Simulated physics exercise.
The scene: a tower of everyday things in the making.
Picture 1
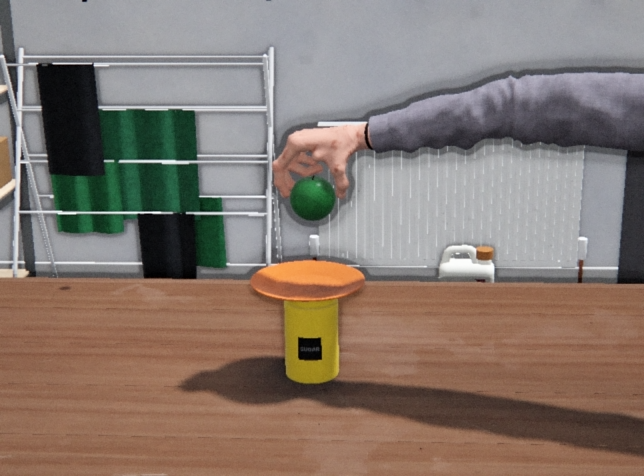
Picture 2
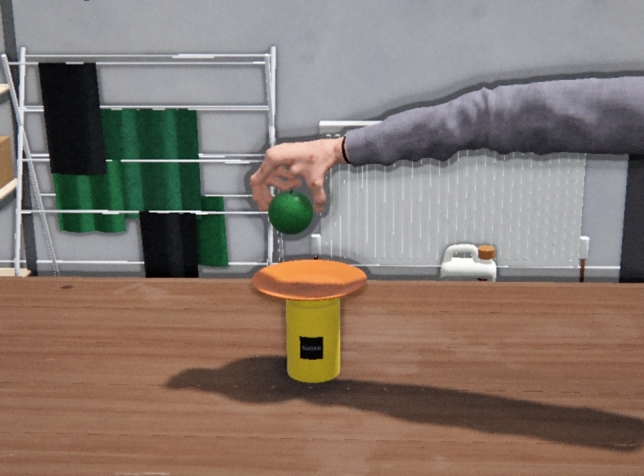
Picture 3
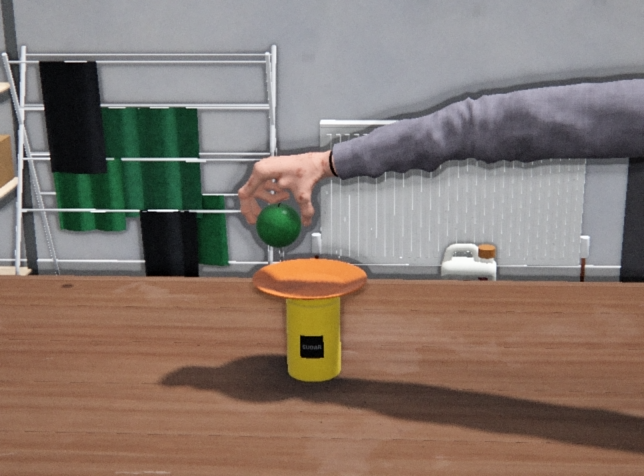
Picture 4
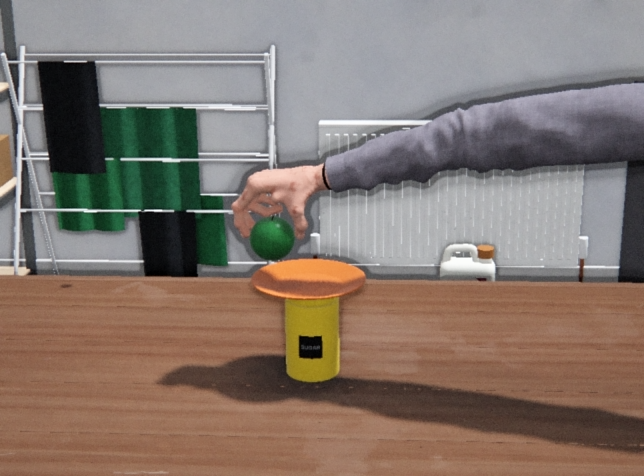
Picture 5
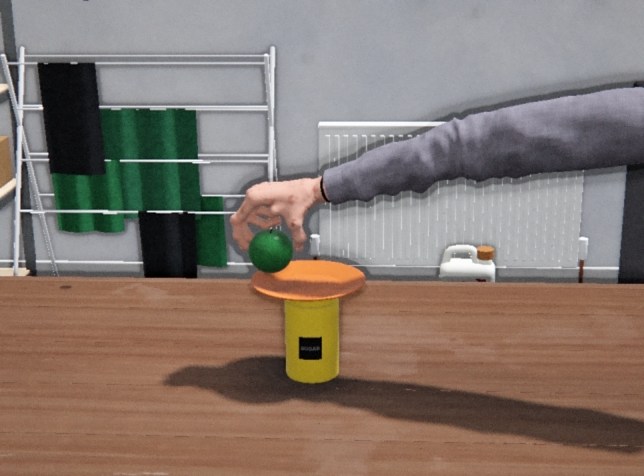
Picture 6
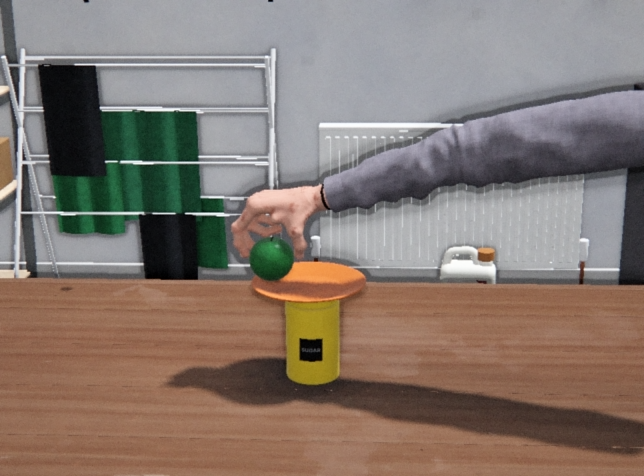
At first, a hand holds a green apple above an orange disc resting on a yellow jar on a wooden table. The hand moves the apple left and downward, then lowers it nearly straight down to the left part of the disc, its fingers still around it, while the jar stays put.
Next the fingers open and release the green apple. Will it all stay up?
In the end the pile keeps its balance.
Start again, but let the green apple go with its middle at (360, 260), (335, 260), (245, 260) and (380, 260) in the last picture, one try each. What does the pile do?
First, it stays up; second, it keeps its balance; third, it gives way; fourth, it loses its balance.
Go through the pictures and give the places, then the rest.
Still above its spot; green apple (313, 198); yellow jar (312, 331), in the first picture.
Still above its spot; green apple (291, 212); yellow jar (313, 330), in the second picture.
Still above its spot; green apple (278, 225); yellow jar (314, 329), in the third picture.
Still above its spot; green apple (272, 238); yellow jar (312, 330), in the fourth picture.
Still above its spot; green apple (271, 251); yellow jar (312, 331), in the fifth picture.
In place under the hand; green apple (271, 259); yellow jar (313, 332), in the sixth picture.
Then, 1.00 s on from there, no change.
Then, 2.10 s on from there, green apple resting near (271, 259).
In the end, all 3 unmoved. At the end, from the last picture's camera, green apple near (270, 259). The pile stays up.
